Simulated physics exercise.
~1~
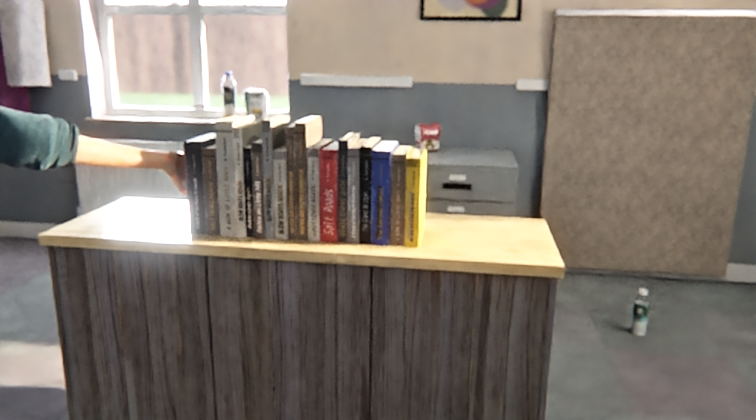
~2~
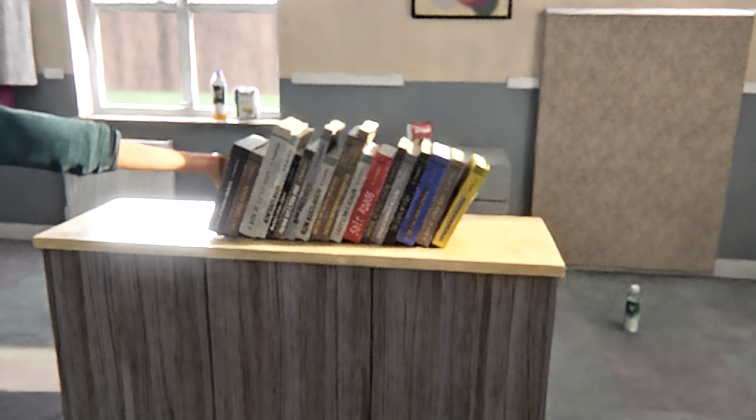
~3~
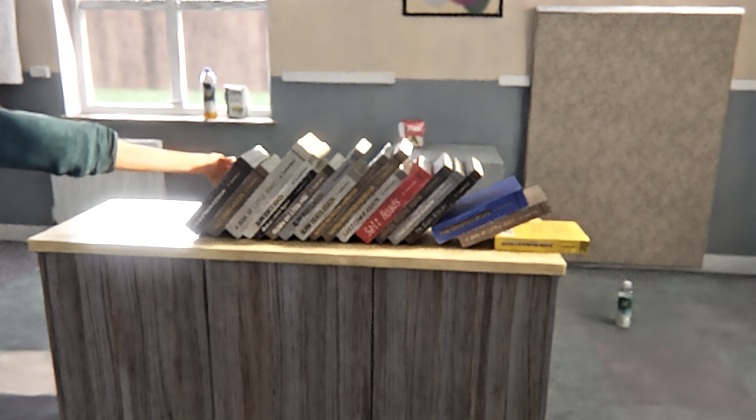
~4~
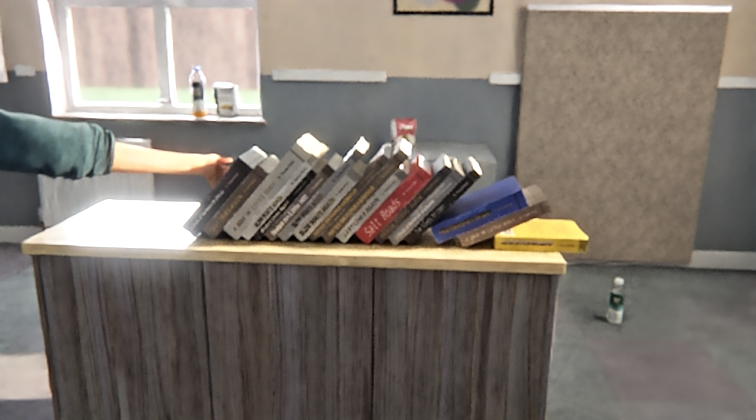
A row of upright books on a wooden cabinet tipped to the right as a hand pushed from the left end, and it ended with most leaning in a slant, the blue one sloping low and the yellow one lying flat at the cabinet's edge.
